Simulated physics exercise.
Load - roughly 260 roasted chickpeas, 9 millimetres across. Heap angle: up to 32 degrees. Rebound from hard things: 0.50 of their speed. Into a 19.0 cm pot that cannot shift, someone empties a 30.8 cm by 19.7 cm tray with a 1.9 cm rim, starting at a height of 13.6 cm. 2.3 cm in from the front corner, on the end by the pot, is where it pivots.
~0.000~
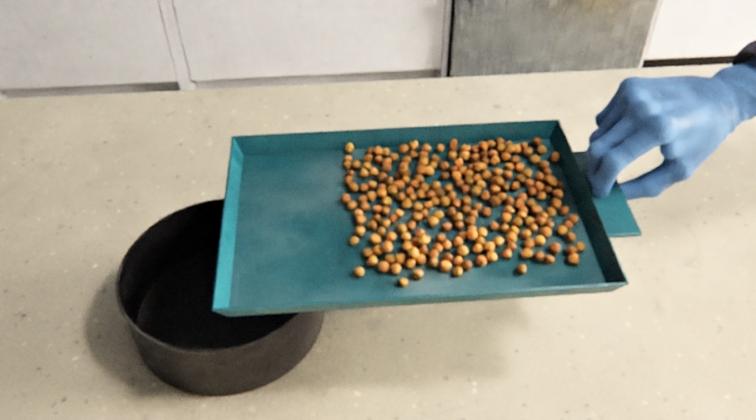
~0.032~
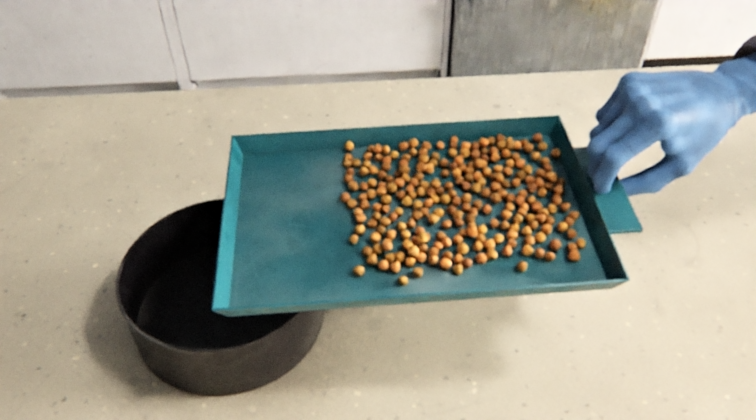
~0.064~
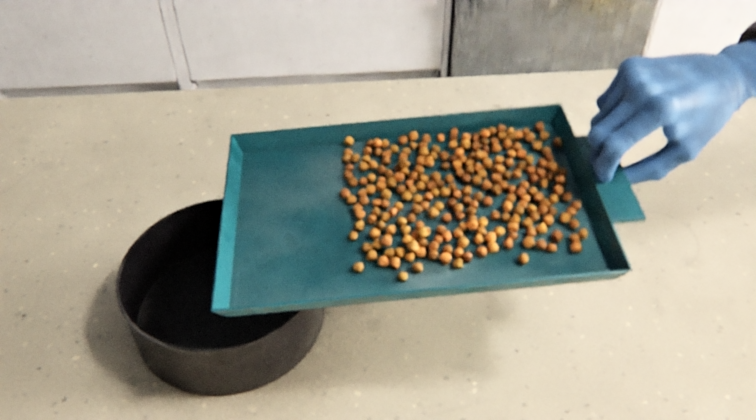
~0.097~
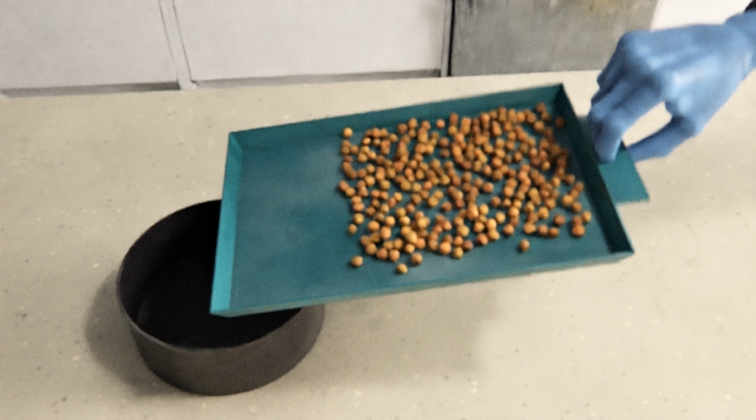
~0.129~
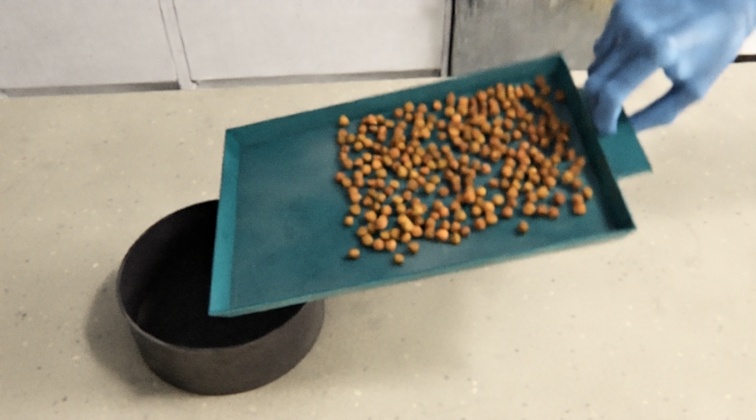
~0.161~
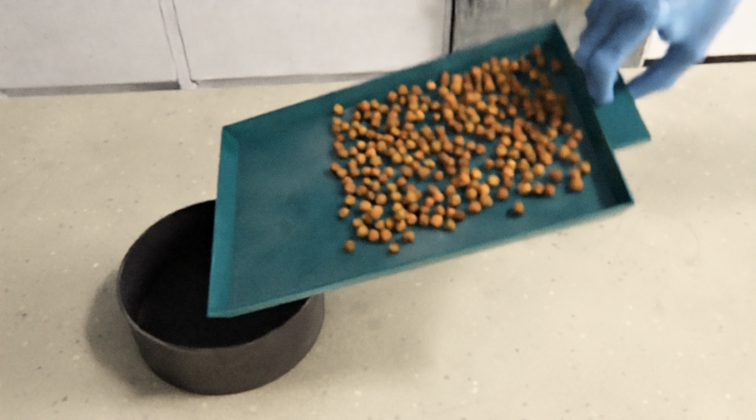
A blue-gloved hand at the right grips the tab of a teal, shallow-rimmed tray on a pale speckled counter, seen from above at an angle by a still camera. Small round orange-brown chickpeas cover the tray's middle and right, and its left end overlaps a round black pot. The hand raises the right end, slowly then faster, while the left end stays low and the chickpeas remain spread toward the right.
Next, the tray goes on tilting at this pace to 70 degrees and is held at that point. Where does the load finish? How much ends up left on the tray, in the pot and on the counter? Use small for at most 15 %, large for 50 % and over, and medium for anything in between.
Left on the tray - small, pot - medium, counter - large.
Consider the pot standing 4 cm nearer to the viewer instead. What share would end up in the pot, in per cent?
Expect something close to 55 per cent.
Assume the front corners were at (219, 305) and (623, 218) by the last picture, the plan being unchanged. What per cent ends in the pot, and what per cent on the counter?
You'd end with pot at 10 and counter at 85.
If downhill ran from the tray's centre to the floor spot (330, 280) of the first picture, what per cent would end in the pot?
My guess is roughly 0 percent.
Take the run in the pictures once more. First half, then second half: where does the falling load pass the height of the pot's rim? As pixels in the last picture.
Around (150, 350), then around (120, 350).
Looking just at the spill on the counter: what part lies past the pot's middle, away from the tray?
Share past the middle: Roughly 100 percent.
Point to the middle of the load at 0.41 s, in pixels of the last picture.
(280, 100), roughly.
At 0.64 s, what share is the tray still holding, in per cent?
Load share: Around 10%.
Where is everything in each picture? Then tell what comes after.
Tray tilt 0 degrees, front corners at (224, 301) and (615, 276); middle of the pieces at (456, 203); pot at (220, 267), in the first frame.
Tray tilt 1 degrees, front corners at (223, 301) and (616, 273); middle of the pieces at (456, 201), in the second frame.
Tray tilt 3 degrees, front corners at (223, 301) and (619, 263), lowest corner left front; middle of the pieces at (457, 194), in the third frame.
Tray tilt 7 degrees, front corners at (221, 302) and (621, 246), lowest corner left front; middle of the pieces at (456, 181), in the fourth frame.
Tray tilt 13 degrees, front corners at (219, 303) and (622, 223), lowest corner left front; middle of the pieces at (453, 165), in the fifth frame.
Tray tilt 19 degrees, front corners at (218, 305) and (620, 197), lowest corner left front; middle of the pieces at (448, 147); pot at (220, 266). Its pace works out near 185 degrees a second, in the sixth frame.
Then, at 0.31 s, tilt 47 degrees; the tray holds 100 %, the pot 0 %.
Then, at 0.41 s, tilt 65 degrees; the tray holds 100 %, the pot 0 %.
After 0.64 s, tilt 70 degrees; the tray holds 10 %, the pot 25 %.
At rest (1.6 s), tray 0 %, pot 30 %, counter 70 %.
